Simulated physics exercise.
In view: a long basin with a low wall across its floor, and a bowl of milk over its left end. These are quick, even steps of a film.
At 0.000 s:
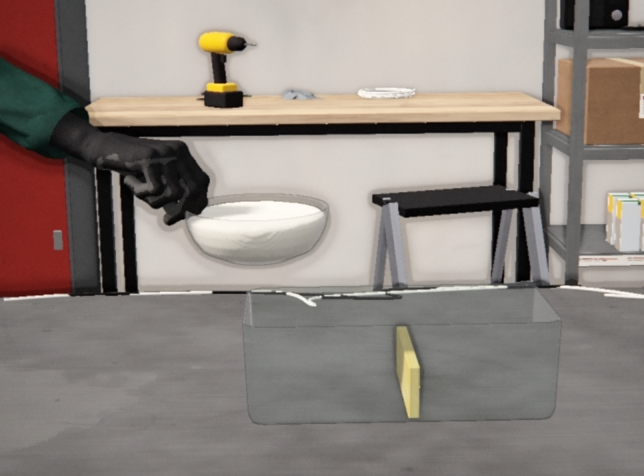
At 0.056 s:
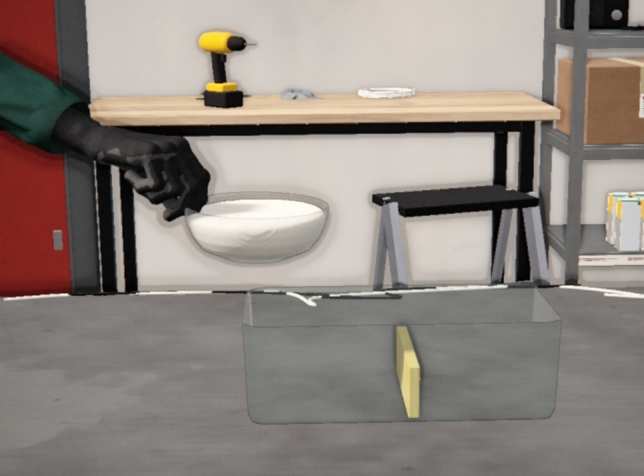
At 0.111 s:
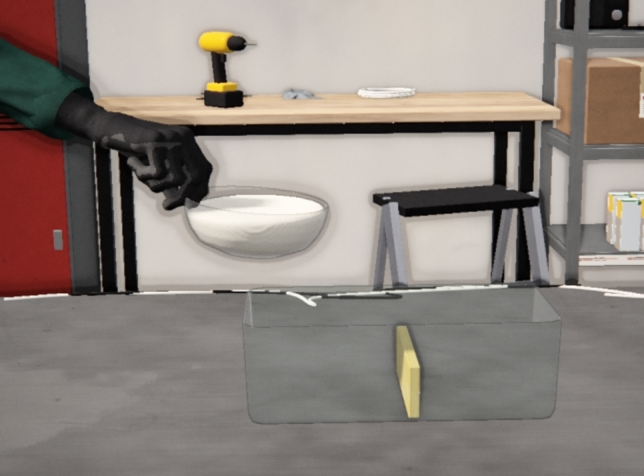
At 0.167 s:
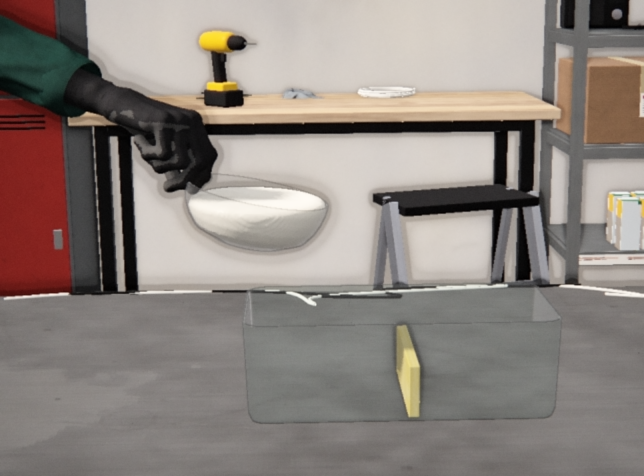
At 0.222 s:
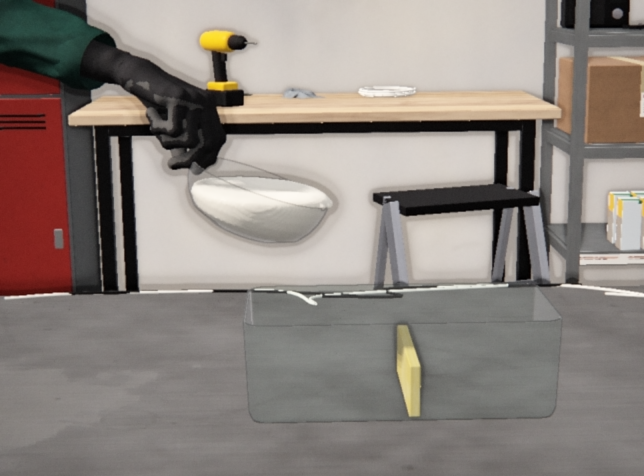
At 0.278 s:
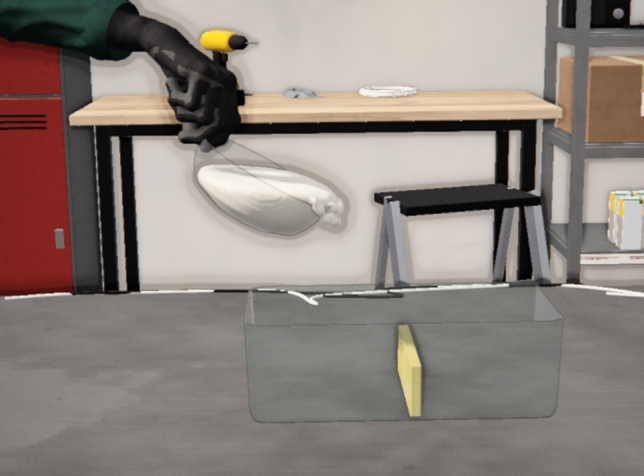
In a workshop, a black-gloved hand tilting a glass bowl of milk rightward above a clear basin, milk slipping over its rim.
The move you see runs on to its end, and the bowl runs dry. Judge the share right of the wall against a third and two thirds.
The share right of the wall is over two thirds.
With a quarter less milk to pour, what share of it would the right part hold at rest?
About 75 per cent.
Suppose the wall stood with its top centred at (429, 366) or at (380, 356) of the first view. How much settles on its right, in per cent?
Near 50 % and 90 %.
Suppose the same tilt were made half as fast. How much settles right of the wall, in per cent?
Near 60 %.
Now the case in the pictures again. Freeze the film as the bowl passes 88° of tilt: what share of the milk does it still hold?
Roughly 15 in a hundred.
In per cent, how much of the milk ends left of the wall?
Roughly 25 in a hundred.
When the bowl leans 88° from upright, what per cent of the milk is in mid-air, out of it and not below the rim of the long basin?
Some 60 per cent.
A moment on, the bowl is tipped on its side and 13 per cent is still to pour, 11 is left of the wall and 18 right of it.
Next, the bowl is tipped right over and 0 per cent is still to pour, 17 is left of the wall and 77 right of it.
Then the bowl is tipped right over and 0 per cent is still to pour, 23 is left of the wall and 75 right of it.
Later the bowl is tipped right over and 0 per cent is still to pour, 23 is left of the wall and 75 right of it.
In the end 23 per cent lies left of the wall, 75 right of it and 2 outside.
